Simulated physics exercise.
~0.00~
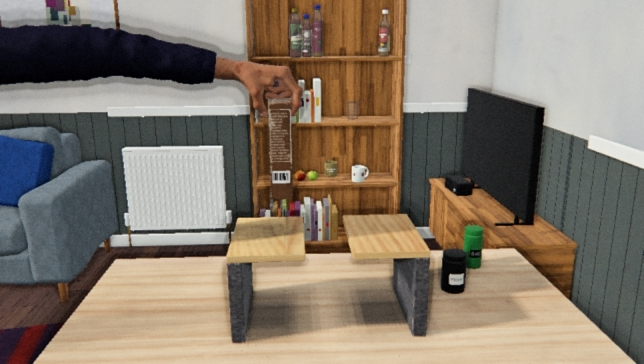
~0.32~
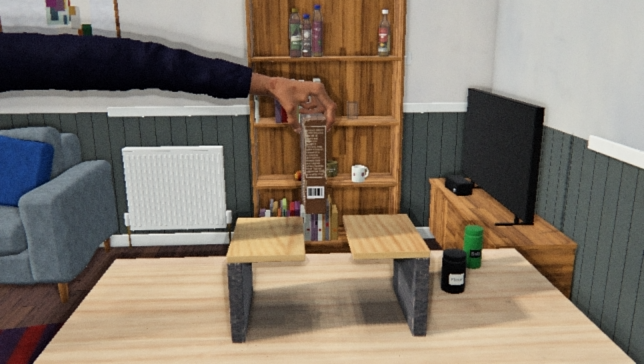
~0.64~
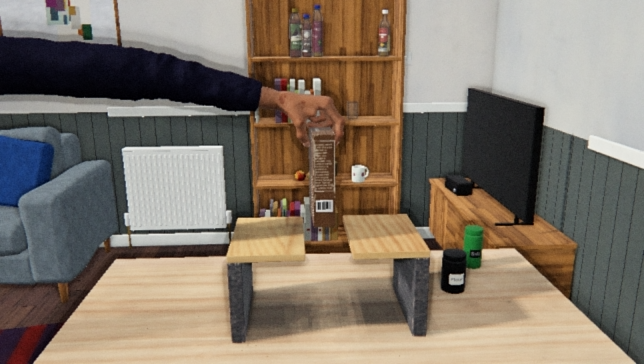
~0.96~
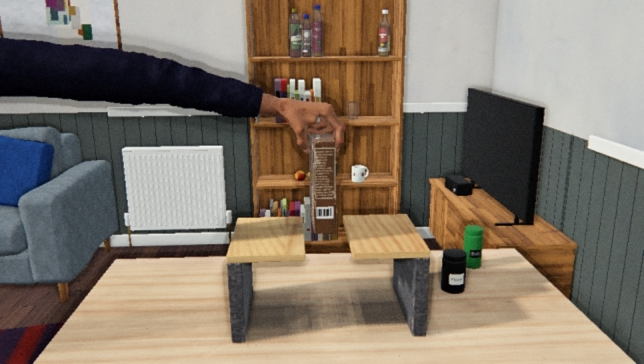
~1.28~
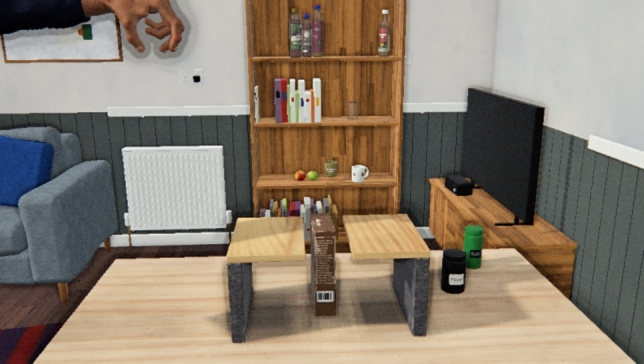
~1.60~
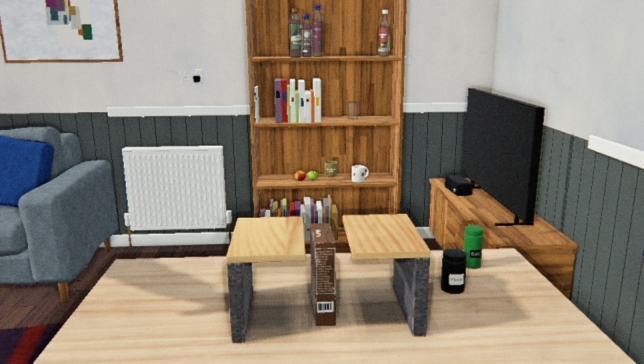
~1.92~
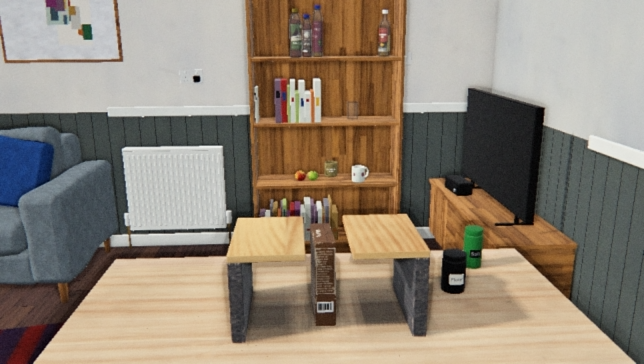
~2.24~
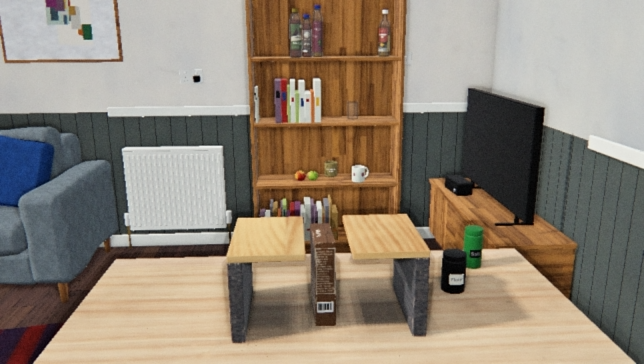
A brown packet hangs upright from a hand reaching in from the left, above a pale wooden table in a living room seen from the front and slightly above. Below it stands a structure with two light wooden tops on dark grey supports, parted by a gap, with a black jar and a green shaker to the right. The hand carries the packet right and lowers it into the gap. It lets go and draws back up to the left, as the packet drops through. The packet ends upright between the supports, while the jar and shaker stay put.
